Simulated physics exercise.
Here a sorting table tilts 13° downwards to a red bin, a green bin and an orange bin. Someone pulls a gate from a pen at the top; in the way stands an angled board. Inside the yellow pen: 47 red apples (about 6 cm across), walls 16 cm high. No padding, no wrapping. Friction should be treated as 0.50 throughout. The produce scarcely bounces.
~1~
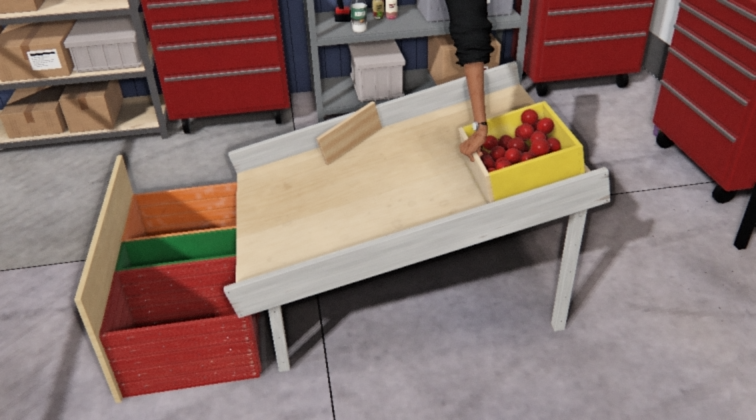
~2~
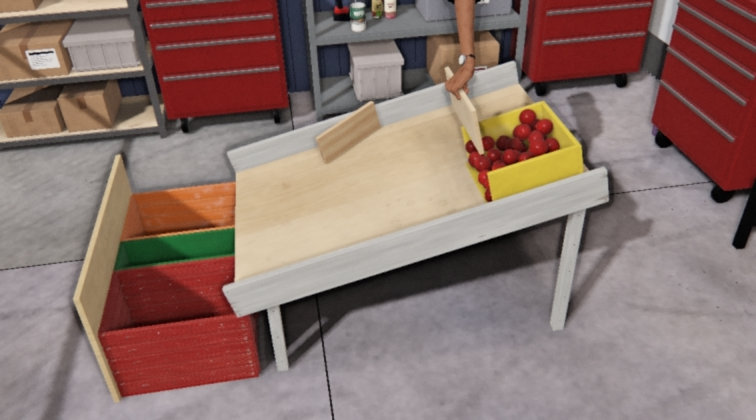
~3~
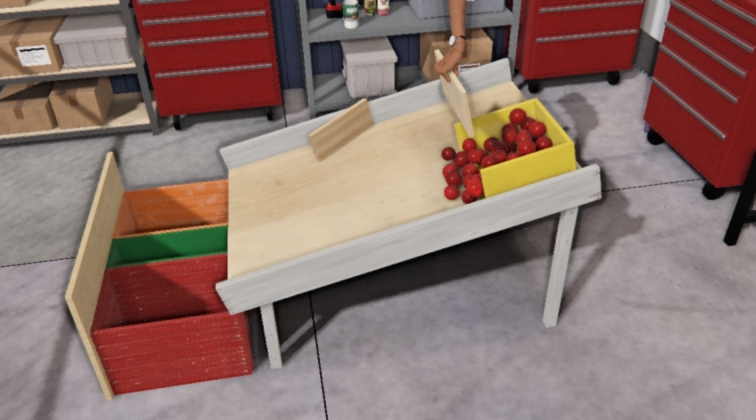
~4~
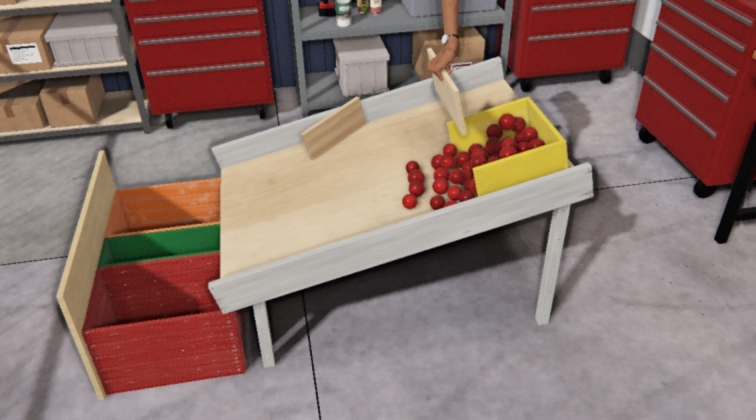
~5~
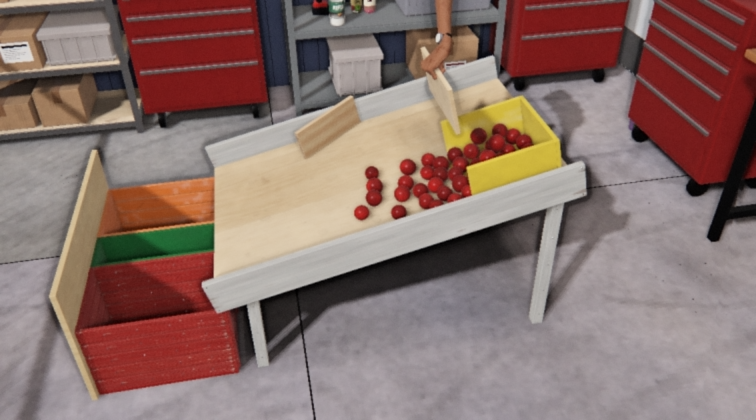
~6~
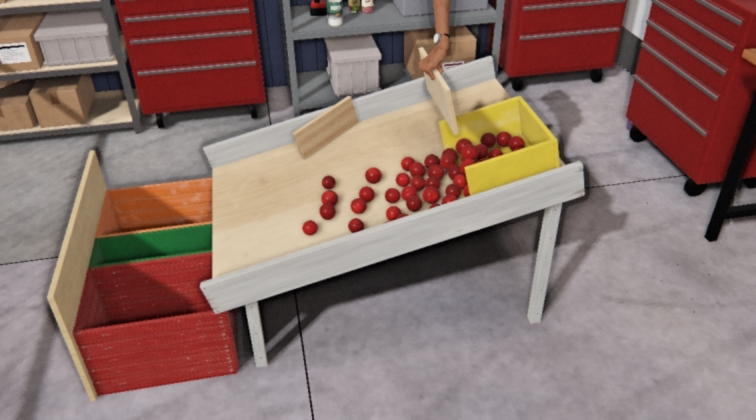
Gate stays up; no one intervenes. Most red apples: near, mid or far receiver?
I expect the biggest heap in the near one.
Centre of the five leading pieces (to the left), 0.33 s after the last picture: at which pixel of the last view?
They are centred near (216, 243).
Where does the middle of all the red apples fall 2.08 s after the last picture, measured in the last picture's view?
Around (135, 342).
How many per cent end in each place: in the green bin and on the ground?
Around 20 per cent and 0 per cent, in that order.
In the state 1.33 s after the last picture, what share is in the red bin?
I'd say near 60 per cent at that moment.
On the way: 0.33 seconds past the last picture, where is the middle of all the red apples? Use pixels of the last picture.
Somewhere around (381, 200) in pixels.
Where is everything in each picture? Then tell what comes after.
In the first picture (places track the rim corner closest to us here), yellow pen (578, 146); red bin (103, 334); all still inside.
The second picture shows yellow pen (576, 146).
The third picture shows yellow pen (569, 143); 7 out, the lowest apple at (452, 193).
The fourth picture shows yellow pen (561, 141); 14 out, the lowest apple at (410, 202).
The fifth picture shows yellow pen (555, 140); 19 out, the lowest apple at (362, 213).
The sixth picture shows yellow pen (553, 140); red bin (77, 332); 25 out, the lowest apple at (310, 228).
Then, 0.33 s after the last picture, 9 still in the yellow pen, 36 on the slope and 2 in the air.
Then, 0.75 s after the last picture, 9 in the red bin, 2 in the green bin, 29 on the slope and 7 in the air.
Then, 1.33 s after the last picture, 29 in the red bin, 7 in the green bin, 1 in the orange bin, 2 on the slope and 8 in the air.
Final count (2.08 s after the last picture), 37 in the red bin, 9 in the green bin and 1 in the orange bin.
